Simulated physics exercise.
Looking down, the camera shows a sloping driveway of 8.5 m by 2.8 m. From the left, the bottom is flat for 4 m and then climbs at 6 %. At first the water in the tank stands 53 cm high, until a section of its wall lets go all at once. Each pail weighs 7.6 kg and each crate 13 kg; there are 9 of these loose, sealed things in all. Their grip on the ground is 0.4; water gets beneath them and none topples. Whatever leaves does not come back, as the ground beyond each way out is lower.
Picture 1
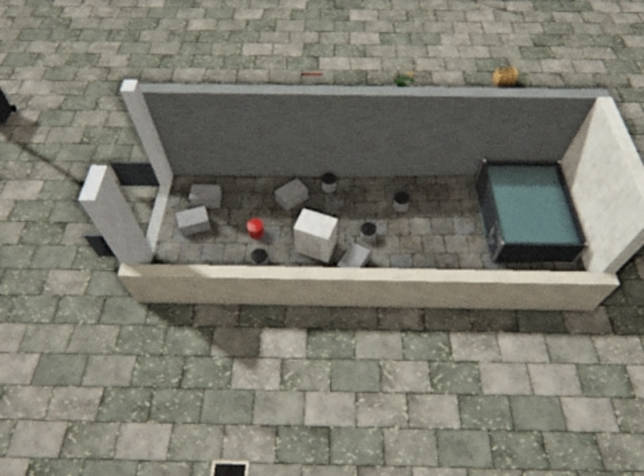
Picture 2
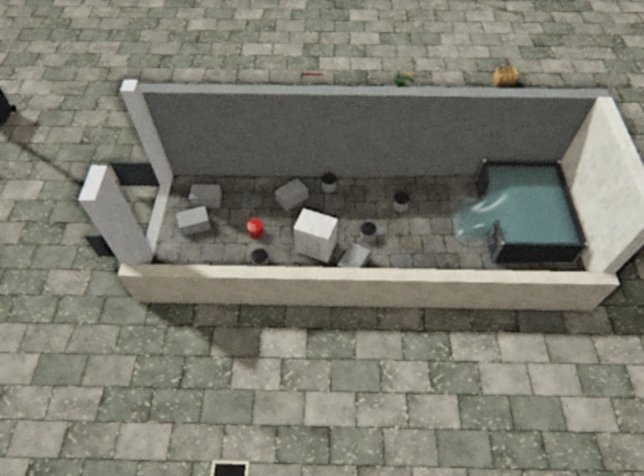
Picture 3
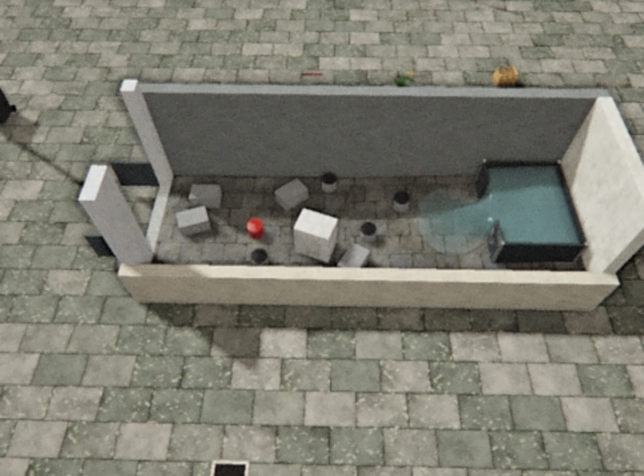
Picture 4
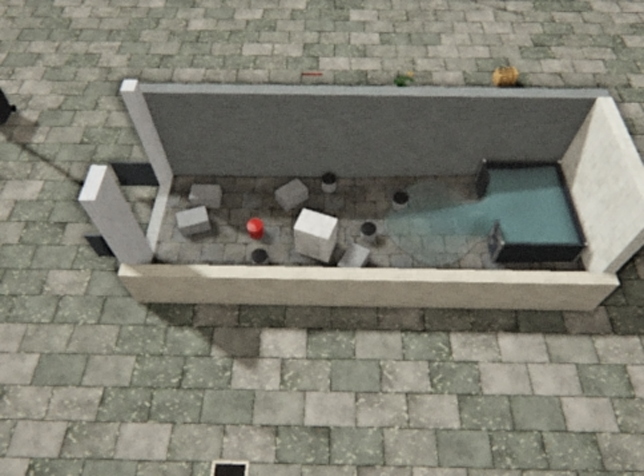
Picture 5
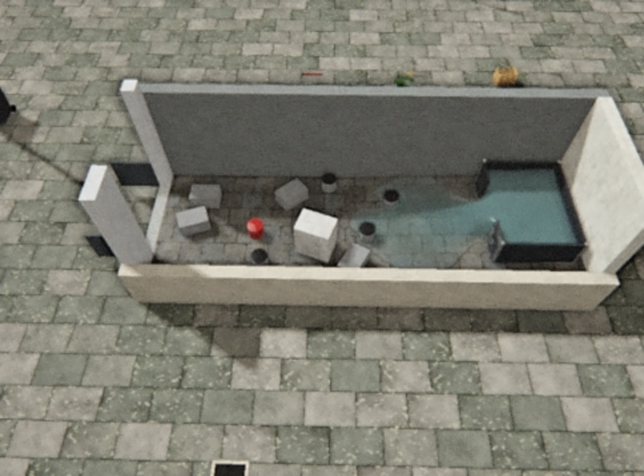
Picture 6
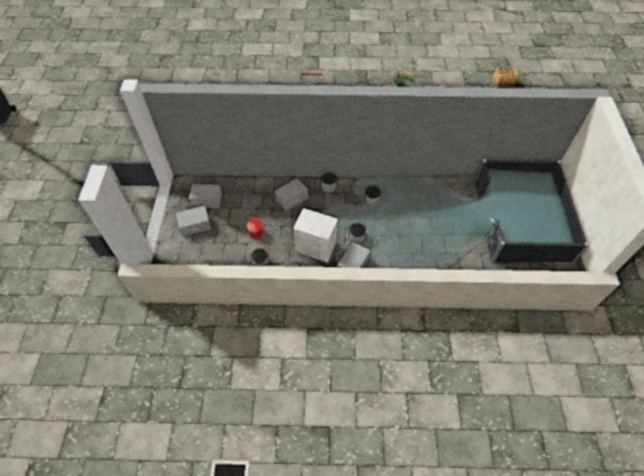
In a walled paved yard, water pours leftward from a tank and shifts two dark pots.
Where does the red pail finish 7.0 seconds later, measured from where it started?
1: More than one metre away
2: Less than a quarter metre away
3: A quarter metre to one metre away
3, A quarter metre to one metre away.
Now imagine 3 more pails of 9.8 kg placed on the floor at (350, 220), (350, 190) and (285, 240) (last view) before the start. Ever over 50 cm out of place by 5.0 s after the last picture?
Listed order: Above the mark, above the mark and below the mark.
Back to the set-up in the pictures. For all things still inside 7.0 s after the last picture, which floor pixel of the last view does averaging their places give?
Close to (257, 249).
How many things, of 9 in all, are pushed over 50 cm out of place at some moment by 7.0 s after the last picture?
By my count, 8.
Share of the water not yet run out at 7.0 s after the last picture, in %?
Around 62 % of the water.
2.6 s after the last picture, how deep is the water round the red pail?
I'd put it at about 5 cm.
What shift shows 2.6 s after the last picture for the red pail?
Close to 50 cm.
Then, 0.6 s after the last picture the red pail is near (255, 225), 0.0 m from its start, aground; 0 of 9 are out; 1 afloat.
Then, 2.6 s after the last picture the red pail is near (233, 220), 0.5 m from its start, aground; 2 of 9 are out; 4 afloat.
Then, 4.6 s after the last picture the red pail is near (230, 218), 0.6 m from its start, aground; 5 of 9 are out; 0 afloat.
Then, 7.0 s after the last picture the red pail is near (235, 223), 0.4 m from its start, aground; 6 of 9 are out; 0 afloat.
